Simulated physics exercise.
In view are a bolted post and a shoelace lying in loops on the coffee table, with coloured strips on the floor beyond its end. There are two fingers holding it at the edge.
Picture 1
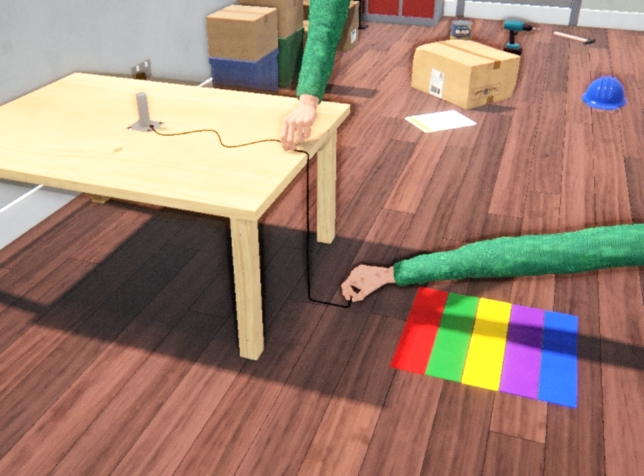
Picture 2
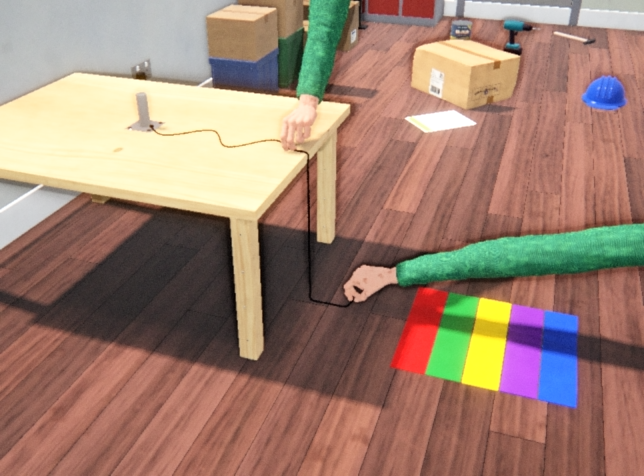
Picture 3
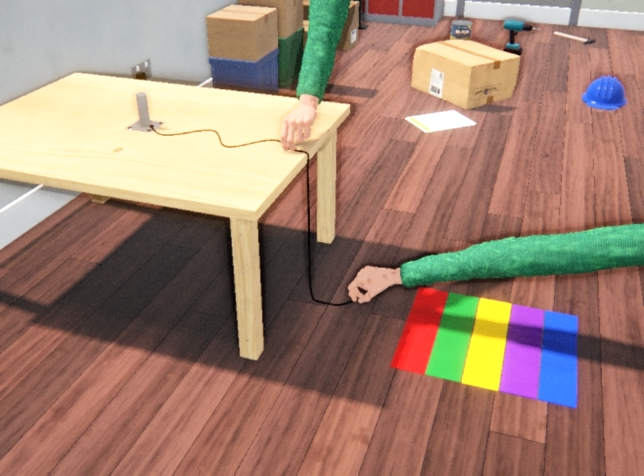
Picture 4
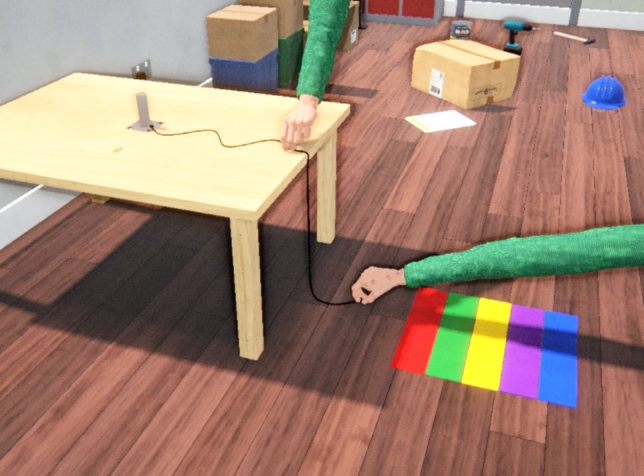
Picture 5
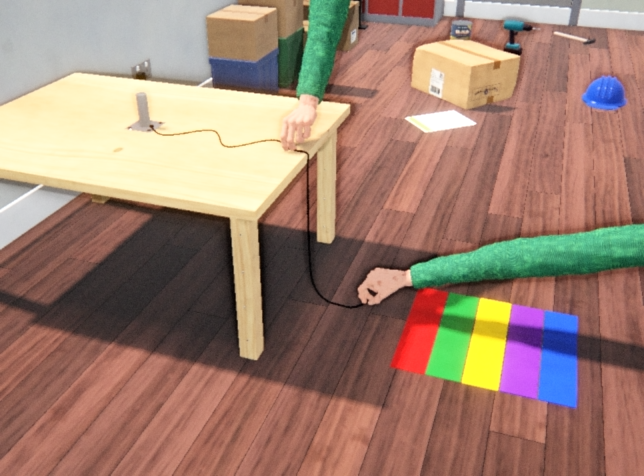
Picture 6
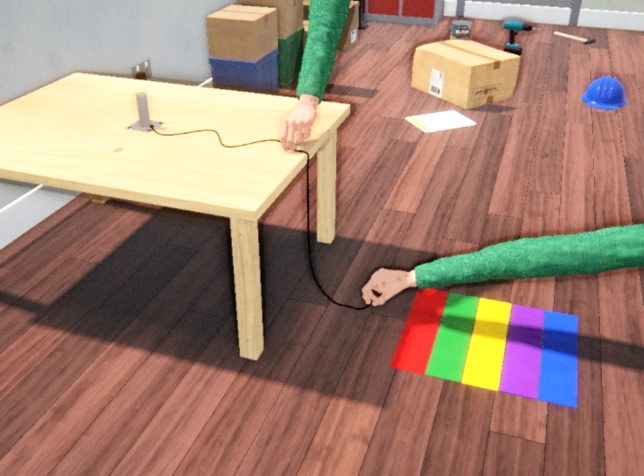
Two green-sleeved arms are seen from a raised, fixed viewpoint in a room with a dark reddish wood floor, one hand pressing a thin dark shoelace at a pale table's edge, the other holding its low end. Red, green, yellow, purple and blue strips lie at right, with boxes and a blue helmet behind. The lower hand slides slightly rightward, drawing the hanging lace into a softer curve.
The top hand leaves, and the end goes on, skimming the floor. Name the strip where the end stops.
Purple.
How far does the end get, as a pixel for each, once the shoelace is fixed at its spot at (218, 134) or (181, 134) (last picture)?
First try at (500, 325), second at (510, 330).
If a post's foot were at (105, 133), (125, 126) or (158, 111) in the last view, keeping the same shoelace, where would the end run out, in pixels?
Respectively (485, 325), (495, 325) and (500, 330).
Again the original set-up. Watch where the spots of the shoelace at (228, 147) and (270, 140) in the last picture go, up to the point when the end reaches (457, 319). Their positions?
About (270, 140), and the other about (305, 152).
Soon after, end near (457, 319); over green.
Then, end near (498, 327); over yellow.
At full stretch, end near (523, 332); over purple. The end stops over the purple strip.
